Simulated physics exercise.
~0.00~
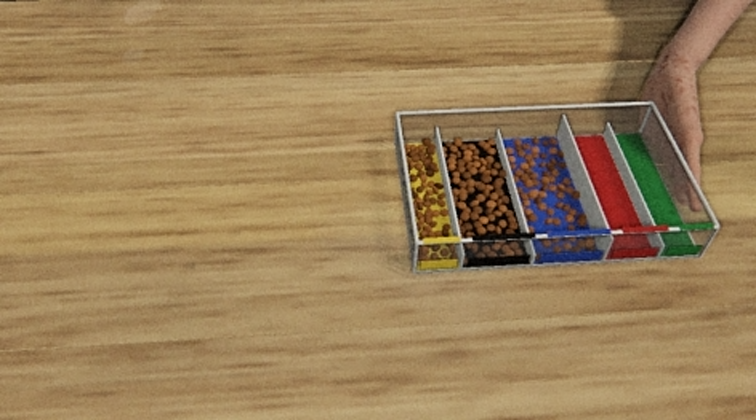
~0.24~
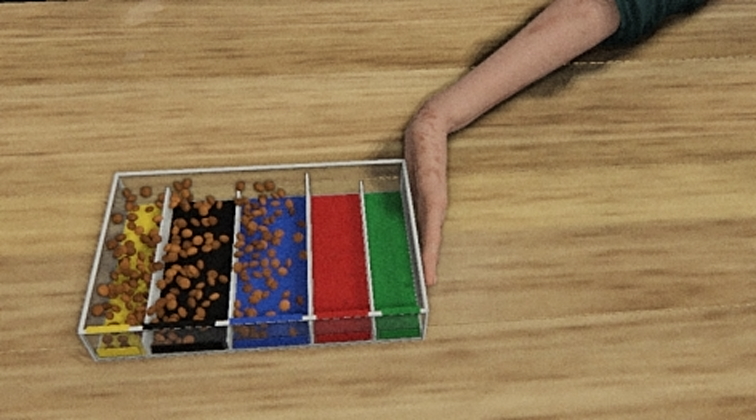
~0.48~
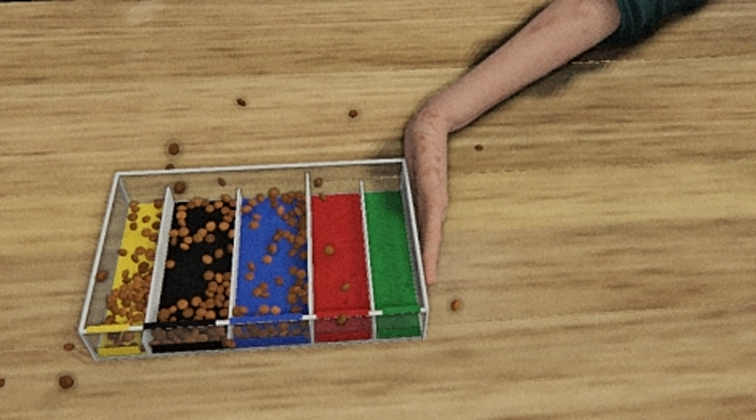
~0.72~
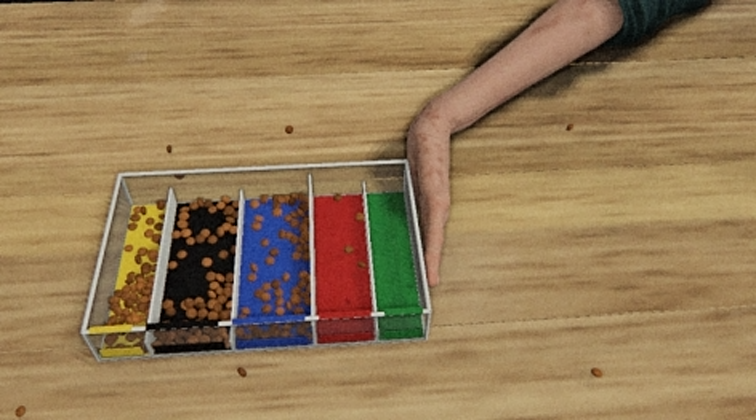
On a wooden tabletop, a hand moved a clear divided tray of brown kibble to the left and held its side as pieces bounced about, some landing outside on the table, while most stayed in the yellow, black and blue sections.
